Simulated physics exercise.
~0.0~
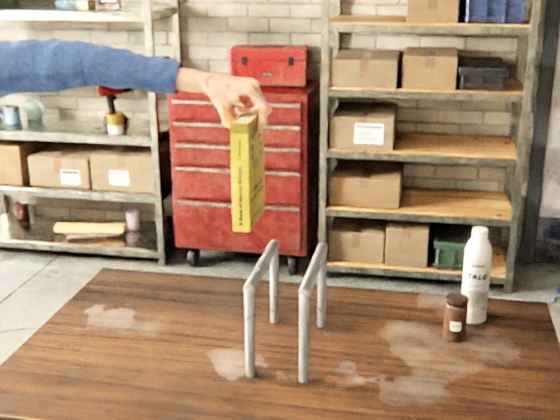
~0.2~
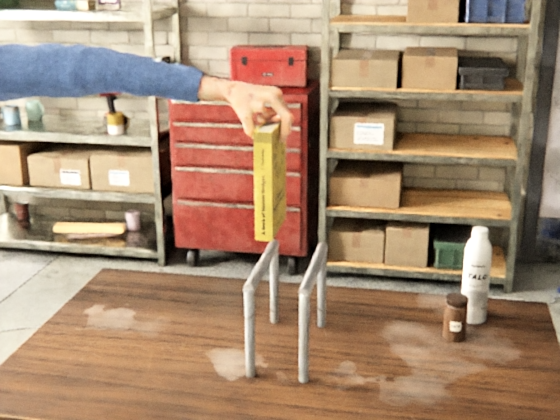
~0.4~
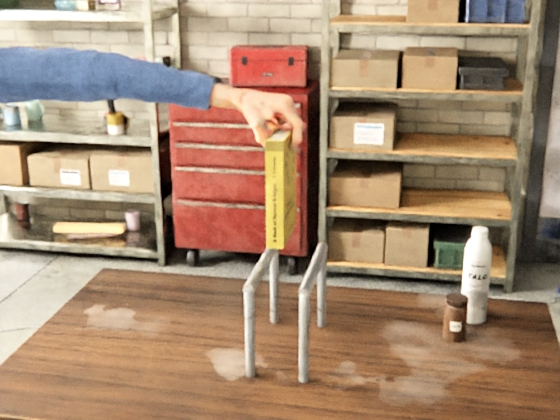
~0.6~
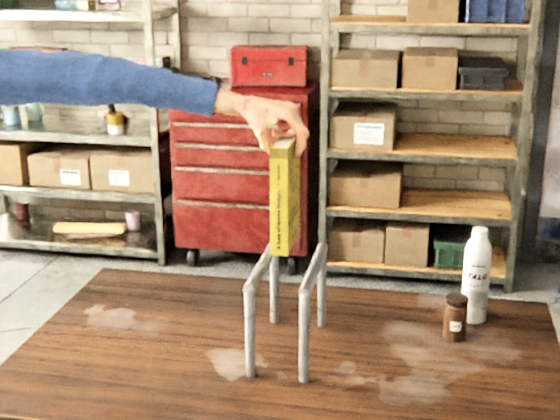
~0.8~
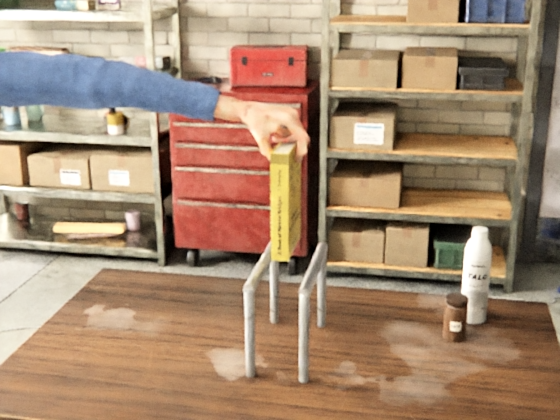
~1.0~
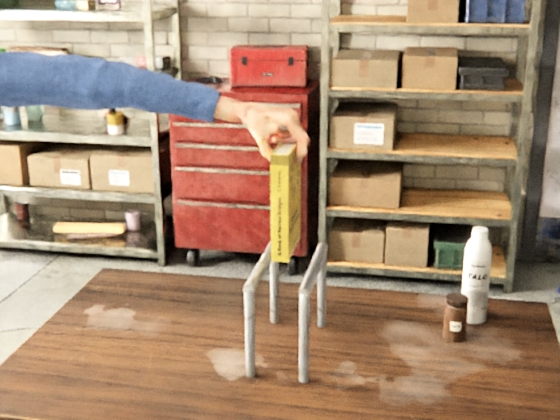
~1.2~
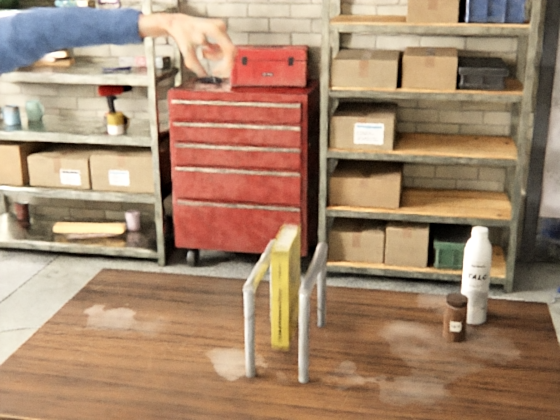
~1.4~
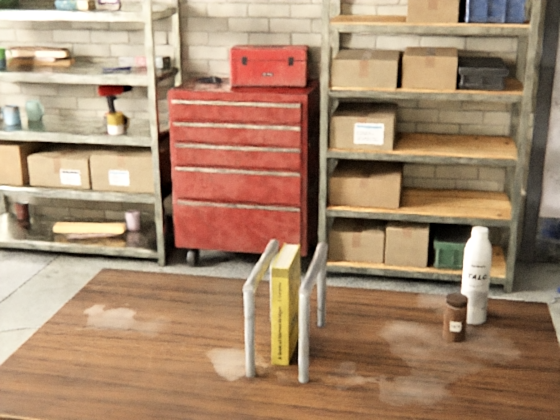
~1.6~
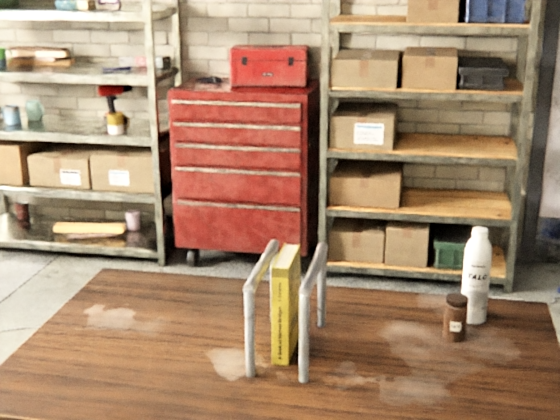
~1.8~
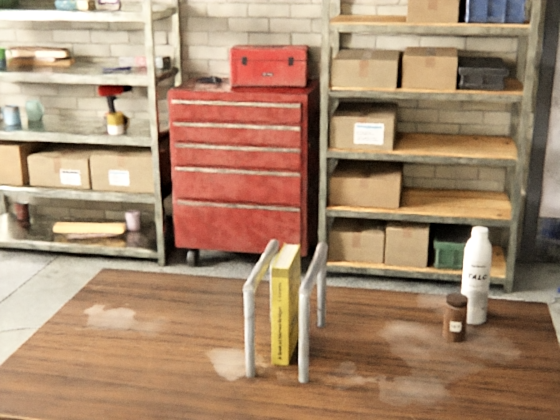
Hand holding a yellow book above two grey rails, releasing it and withdrawing as it drops upright between them onto the table.
